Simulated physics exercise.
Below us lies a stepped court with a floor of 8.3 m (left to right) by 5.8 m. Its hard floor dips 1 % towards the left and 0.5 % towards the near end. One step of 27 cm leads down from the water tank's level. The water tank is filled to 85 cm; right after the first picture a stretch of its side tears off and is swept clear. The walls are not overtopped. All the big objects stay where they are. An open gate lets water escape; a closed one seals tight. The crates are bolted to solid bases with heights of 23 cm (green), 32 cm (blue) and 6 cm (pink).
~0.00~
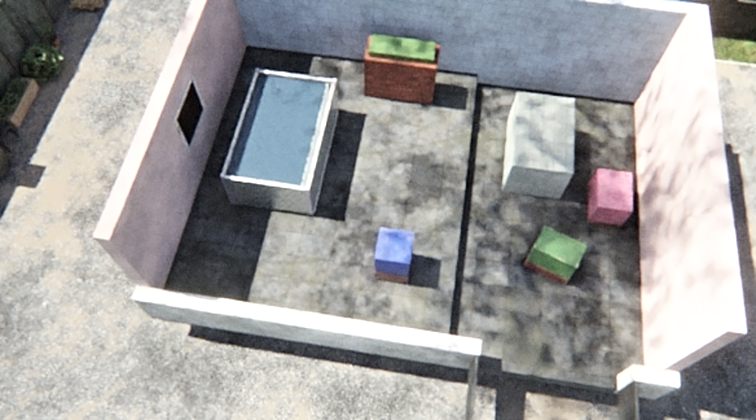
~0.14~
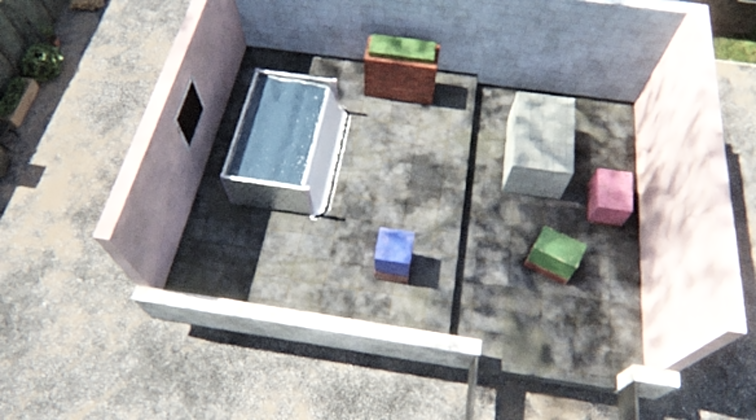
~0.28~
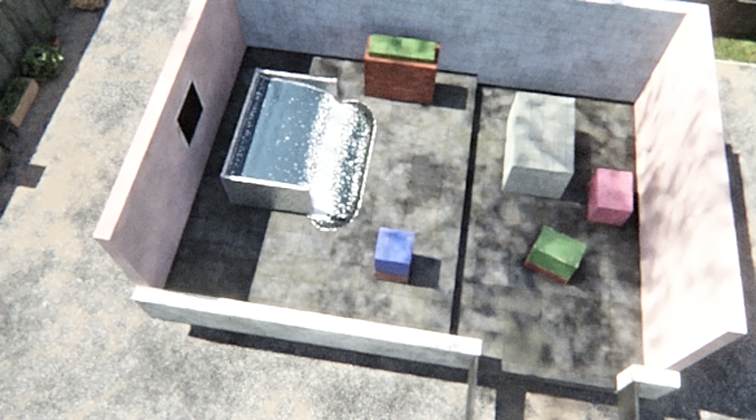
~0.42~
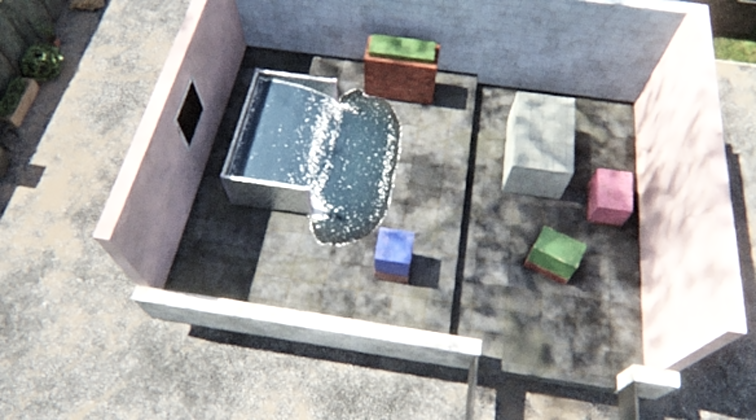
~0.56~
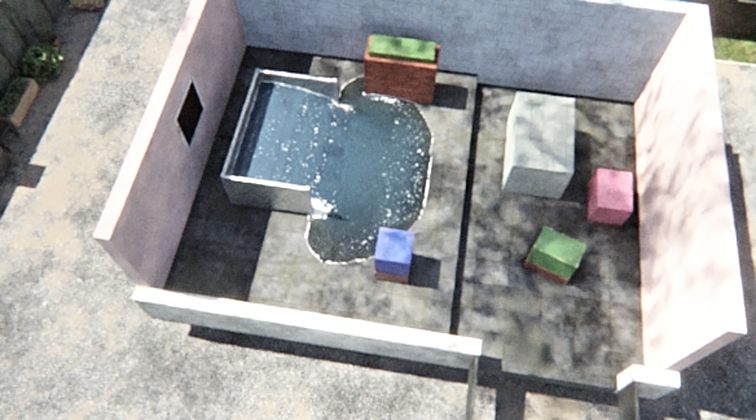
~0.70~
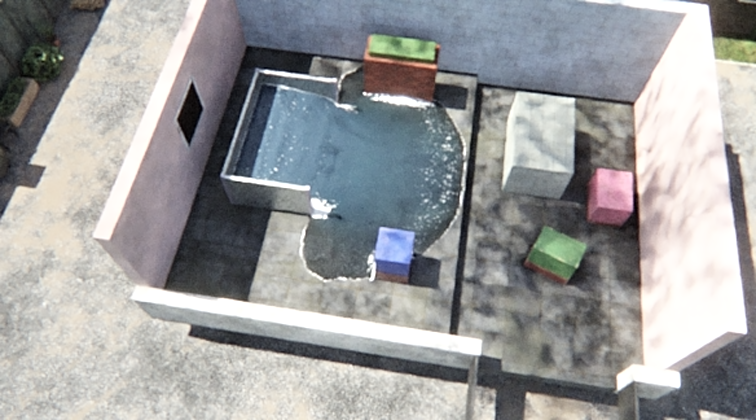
Water bursts from the right side of a raised, pale-walled tank at the left of a walled grey court, seen from high above by a still camera. A brick-red block with a green top stands behind, a blue block in front, and grey, pink and green blocks to the right. The foaming sheet spreads rightward and nearer, reaching around the blue block as the tank's level drops.
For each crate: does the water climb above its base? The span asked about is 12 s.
One by one: The green crate is wetted; the blue crate stays dry; the pink crate gets wet.
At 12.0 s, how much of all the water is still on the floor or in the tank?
Roughly 60 in a hundred.
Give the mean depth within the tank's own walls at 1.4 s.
Some 29 cm.
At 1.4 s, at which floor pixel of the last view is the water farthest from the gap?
Near (607, 231).
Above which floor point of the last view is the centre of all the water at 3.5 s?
Around (472, 196).
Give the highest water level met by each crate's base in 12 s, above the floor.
Peaks in cm: Green 33, blue 17, pink 21.
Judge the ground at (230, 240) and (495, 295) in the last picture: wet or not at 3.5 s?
In turn: Not reached, wet.
After 1.4 s water covers 40 % of the floor and is deepest (43 cm) near (496, 174); green plinth reached, blue plinth reached, pink plinth reached.
After 2.2 s water covers 60 % of the floor and is deepest (36 cm) near (529, 245); green plinth reached, blue plinth reached, pink plinth reached.
After 3.5 s water covers 75 % of the floor and is deepest (24 cm) near (482, 128); green plinth reached, blue plinth reached, pink plinth reached.
After 7.0 s water covers 80 % of the floor and is deepest (18 cm) near (626, 200); green plinth reached, blue plinth reached, pink plinth reached.
After 12.0 s water covers 80 % of the floor and is deepest (10 cm) near (473, 126); highest at the green plinth 33 cm, highest at the blue plinth 17 cm, highest at the pink plinth 21 cm.
